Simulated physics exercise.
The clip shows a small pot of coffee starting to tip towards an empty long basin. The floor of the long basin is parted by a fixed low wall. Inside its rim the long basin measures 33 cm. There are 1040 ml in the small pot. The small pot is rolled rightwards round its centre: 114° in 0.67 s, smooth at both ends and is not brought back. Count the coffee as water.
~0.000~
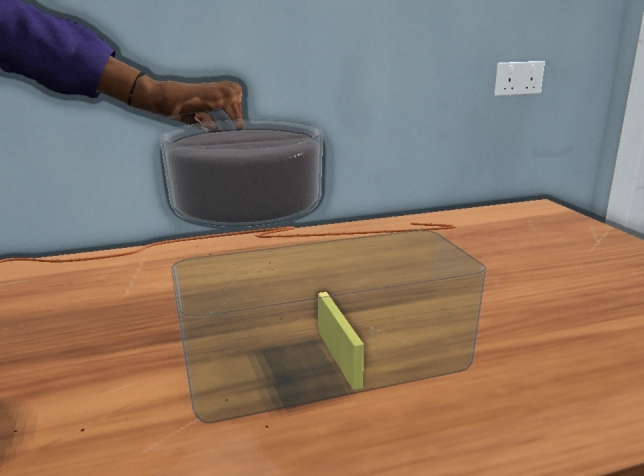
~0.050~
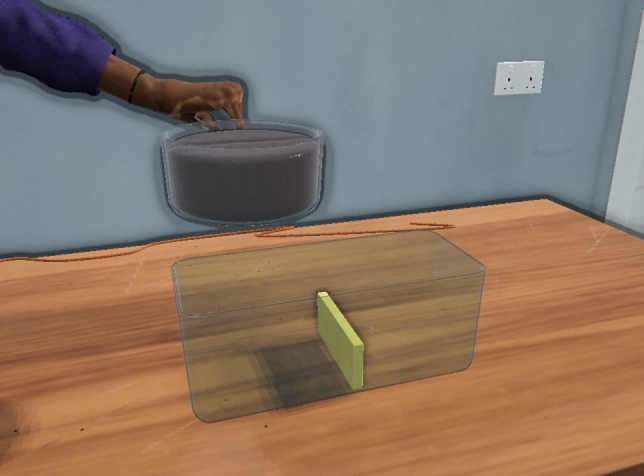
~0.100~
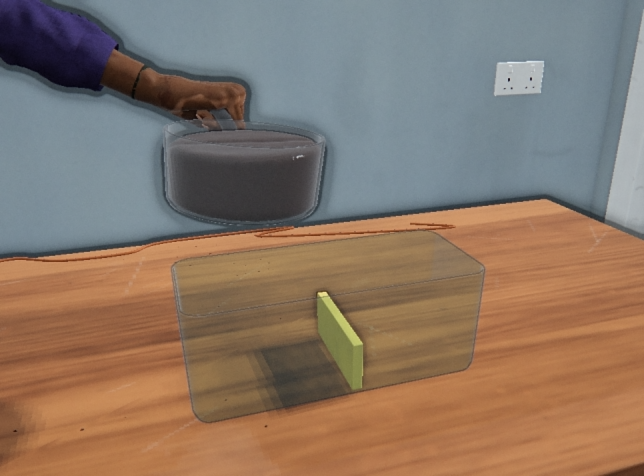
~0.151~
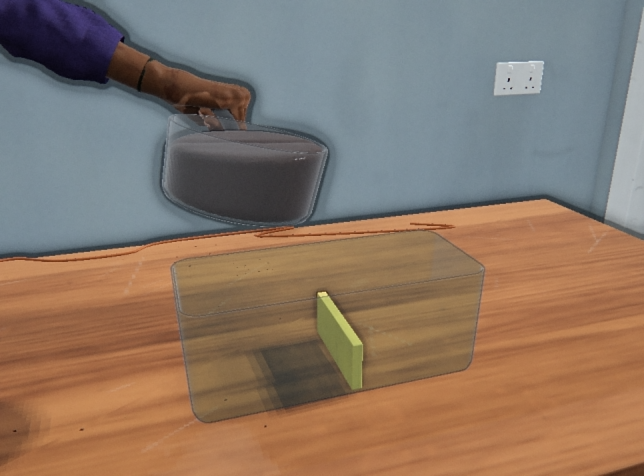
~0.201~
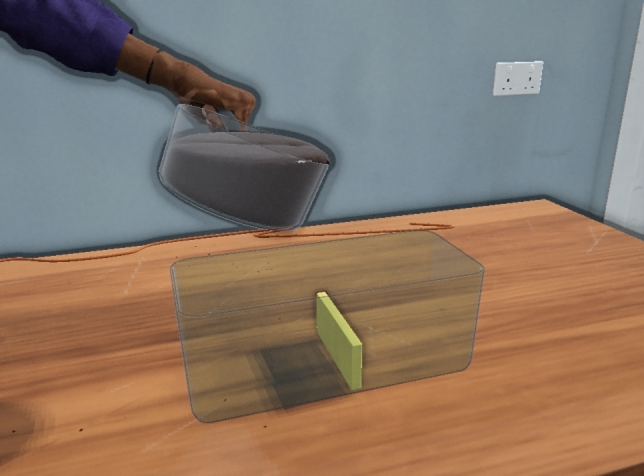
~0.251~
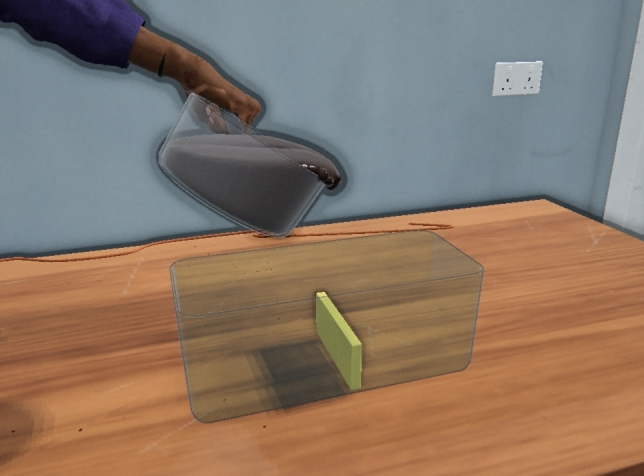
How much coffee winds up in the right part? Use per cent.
Roughly 57 per cent is past the wall.
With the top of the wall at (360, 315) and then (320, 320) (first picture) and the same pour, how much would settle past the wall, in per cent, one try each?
First 40, then 75 per cent.
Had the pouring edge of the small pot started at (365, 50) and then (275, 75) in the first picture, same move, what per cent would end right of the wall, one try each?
In turn about 80 and 40 per cent.
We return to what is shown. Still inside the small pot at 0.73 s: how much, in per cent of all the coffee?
Near 2 in a hundred.
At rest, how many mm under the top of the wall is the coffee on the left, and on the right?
Left about 40 mm, right about 26 mm.
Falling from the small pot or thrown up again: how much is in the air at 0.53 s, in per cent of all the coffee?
Some 32 per cent.
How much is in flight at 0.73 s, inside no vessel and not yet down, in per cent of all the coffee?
Near 14 in a hundred.
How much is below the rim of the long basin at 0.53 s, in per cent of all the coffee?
About 52 per cent.
After 0.53 s the tilt is 102° and 16 per cent is still to pour, 3 is left of the wall and 49 right of it.
After 0.73 s the tilt is 114° and 2 per cent is still to pour, 27 is left of the wall and 56 right of it.
After 0.94 s the tilt is 114° and 0 per cent is still to pour, 37 is left of the wall and 60 right of it.
After 1.17 s the tilt is 114° and 0 per cent is still to pour, 39 is left of the wall and 57 right of it.
In the end 40 per cent lies left of the wall, 57 right of it and 3 outside.
